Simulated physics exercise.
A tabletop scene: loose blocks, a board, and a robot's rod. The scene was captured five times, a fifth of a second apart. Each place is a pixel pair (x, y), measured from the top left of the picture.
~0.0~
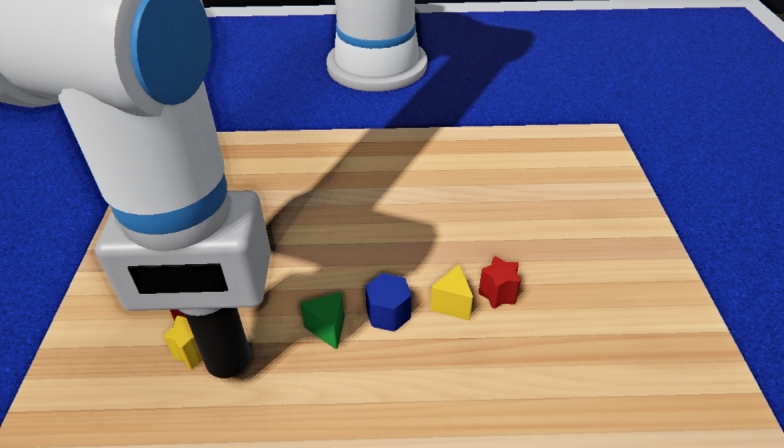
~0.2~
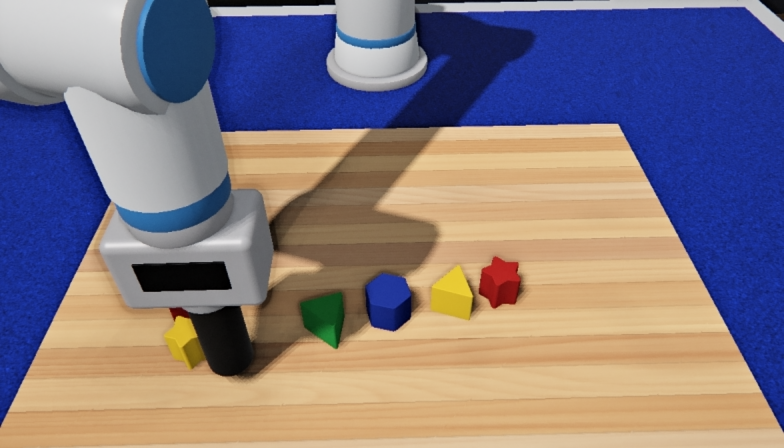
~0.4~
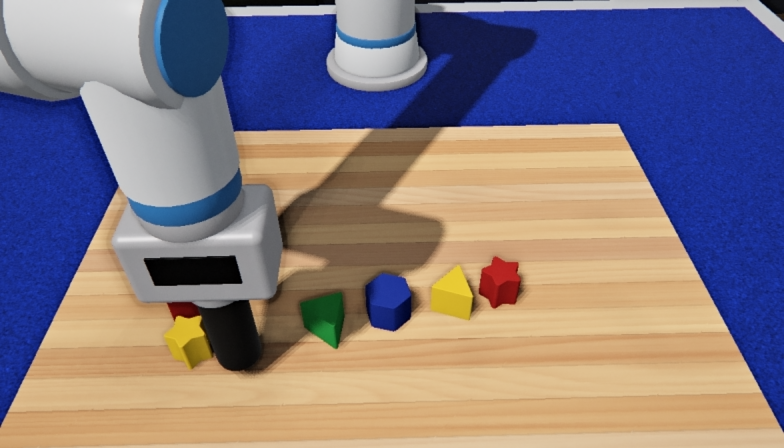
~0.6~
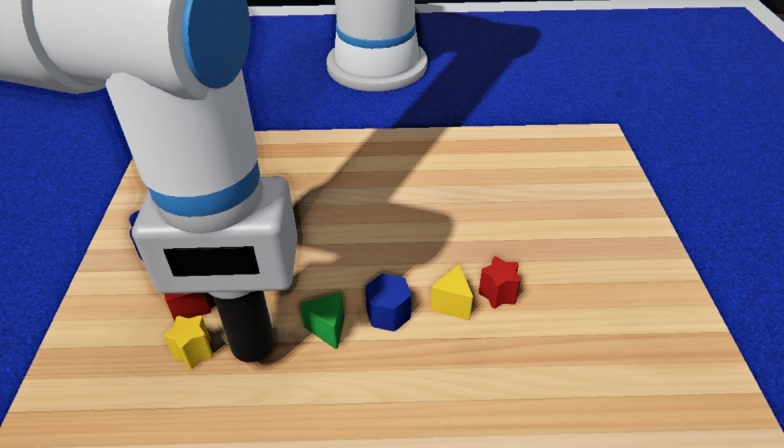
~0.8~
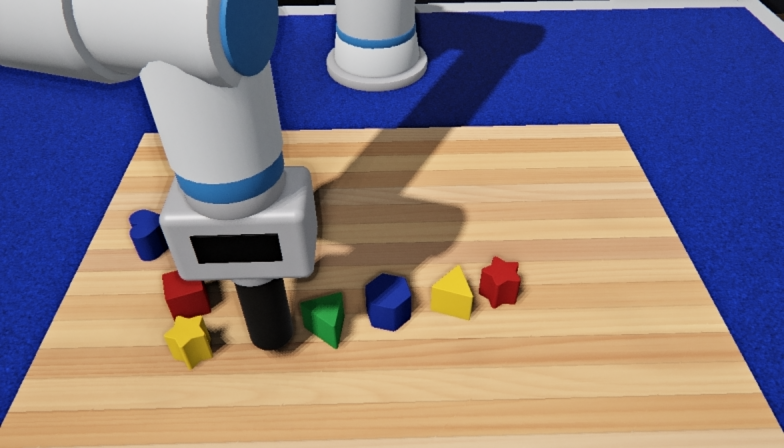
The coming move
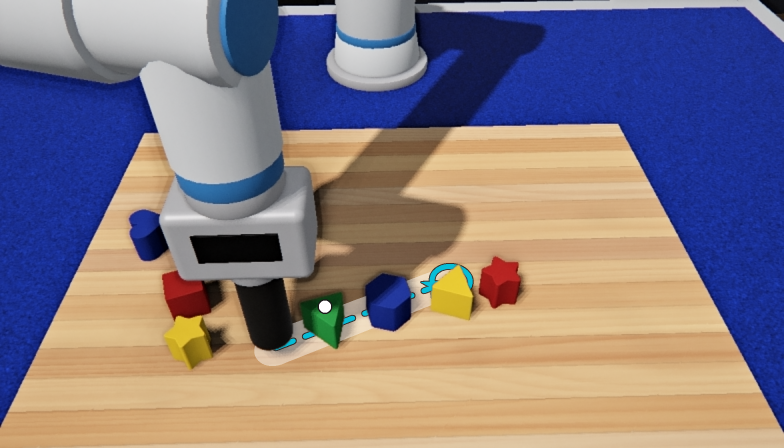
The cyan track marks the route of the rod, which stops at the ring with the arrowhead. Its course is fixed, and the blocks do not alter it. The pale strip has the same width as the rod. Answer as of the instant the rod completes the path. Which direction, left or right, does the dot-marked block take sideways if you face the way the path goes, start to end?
Pushed left.
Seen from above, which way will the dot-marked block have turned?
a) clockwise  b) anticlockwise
Choice b: Anticlockwise.
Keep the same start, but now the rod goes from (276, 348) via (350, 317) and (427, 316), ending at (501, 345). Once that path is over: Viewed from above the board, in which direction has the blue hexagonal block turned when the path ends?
From above, the blue hexagonal block will be seen to turn anti-clockwise.
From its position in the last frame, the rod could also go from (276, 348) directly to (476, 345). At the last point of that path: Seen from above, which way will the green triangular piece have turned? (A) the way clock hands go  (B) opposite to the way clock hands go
My answer is option B.
Drawn move, straight from (276, 348) to (451, 280); the dot is on the green triangular piece.
On the path given first. One third of the way, rod at (337, 310); green triangular piece at (369, 289), turned 20° clockwise; blue hexagonal block at (409, 284), turned 25° clockwise.
Two thirds of the way, rod at (397, 288); green triangular piece at (411, 256); blue hexagonal block at (441, 282), turned 50° clockwise; yellow triangular piece at (478, 286), turned 25° anticlockwise.
At the end, rod at (452, 267); green triangular piece at (431, 239), turned 60° anticlockwise; blue hexagonal block at (481, 281), turned 125° clockwise; yellow triangular piece at (507, 301); red star block at (518, 269), turned 30° anticlockwise.
